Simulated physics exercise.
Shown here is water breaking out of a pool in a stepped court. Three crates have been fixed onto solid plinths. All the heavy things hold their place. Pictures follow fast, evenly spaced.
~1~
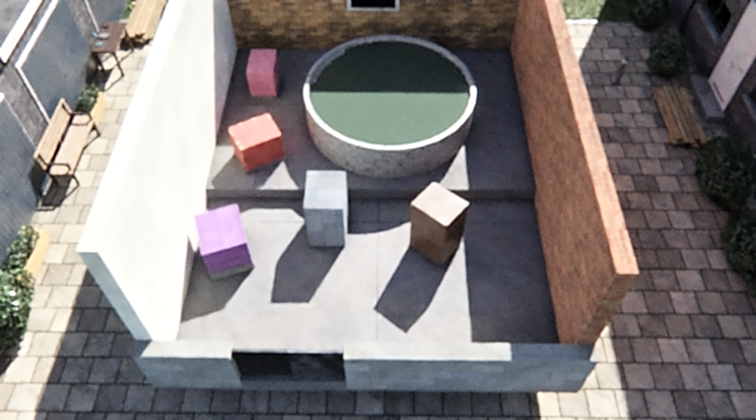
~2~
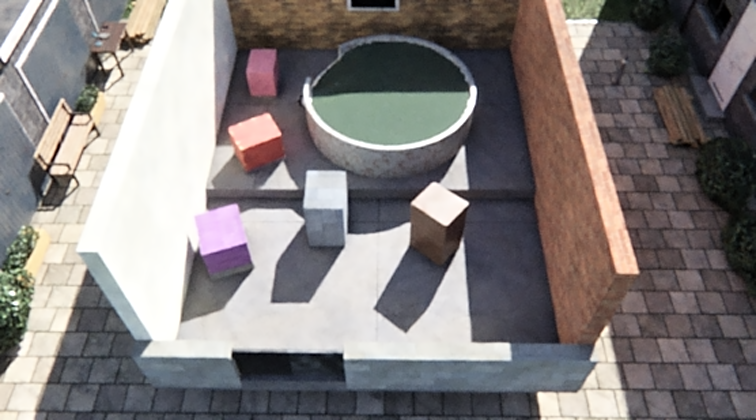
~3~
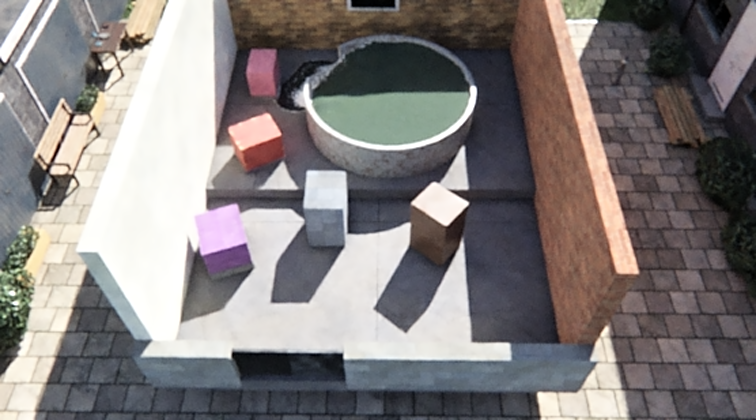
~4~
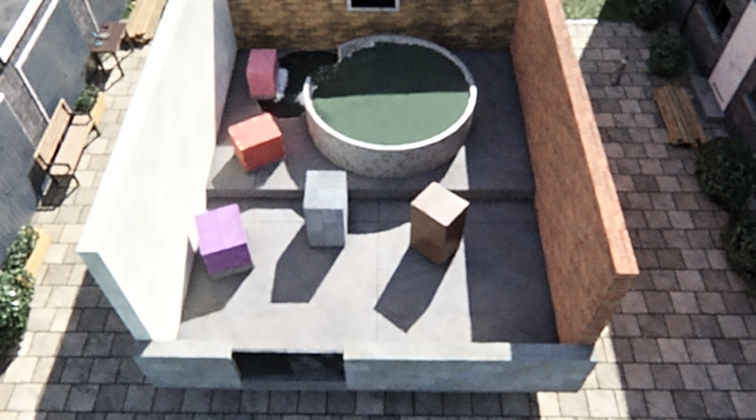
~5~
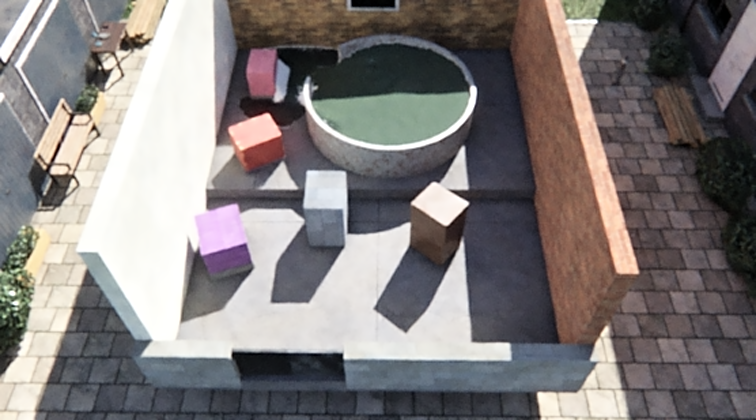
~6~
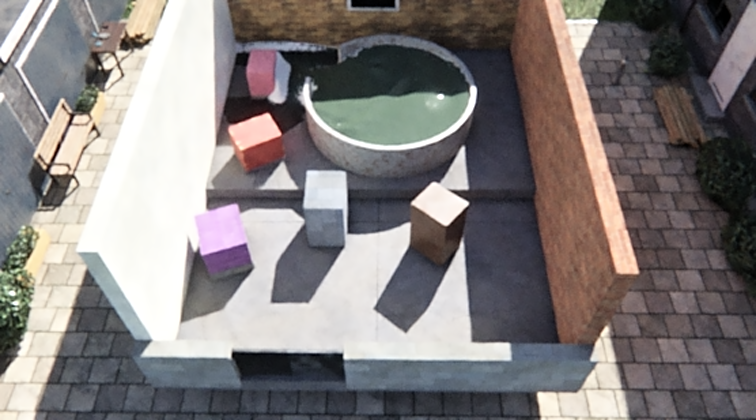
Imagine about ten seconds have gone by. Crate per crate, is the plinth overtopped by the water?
At the end, the red crate has water on it afterwards, the pink crate has water on it afterwards, the purple crate has water on it afterwards.
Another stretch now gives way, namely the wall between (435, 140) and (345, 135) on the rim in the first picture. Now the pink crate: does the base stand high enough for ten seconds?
Outcome noted - pink remains untouched.
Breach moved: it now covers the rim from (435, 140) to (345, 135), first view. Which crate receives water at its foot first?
The purple crate, by my reading.
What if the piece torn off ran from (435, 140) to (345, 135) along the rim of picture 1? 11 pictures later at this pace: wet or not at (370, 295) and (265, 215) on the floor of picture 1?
Going point by point, the first is waterlogged and the second is waterlogged.
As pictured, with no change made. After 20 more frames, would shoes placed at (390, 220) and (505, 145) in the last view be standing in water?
Swamped, then clear.
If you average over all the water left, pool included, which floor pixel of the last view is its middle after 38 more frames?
Near (344, 139).
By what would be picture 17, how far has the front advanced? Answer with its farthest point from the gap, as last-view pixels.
About (195, 259).
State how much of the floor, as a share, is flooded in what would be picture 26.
Roughly 45 %.
A moment on, water covers 15 % of the floor; the red crate water round its plinth, the pink crate water round its plinth, the purple crate not reached.
Next, water covers 25 % of the floor; the red crate water round its plinth, the pink crate water round its plinth, the purple crate water round its plinth.
Then, water covers 45 % of the floor; the red crate water round its plinth, the pink crate water round its plinth, the purple crate water round its plinth.
Later, water covers 85 % of the floor; the red crate water round its plinth, the pink crate water round its plinth, the purple crate water round its plinth.
In the end, water covers 100 % of the floor; the red crate was topped, the pink crate was topped, the purple crate was topped.
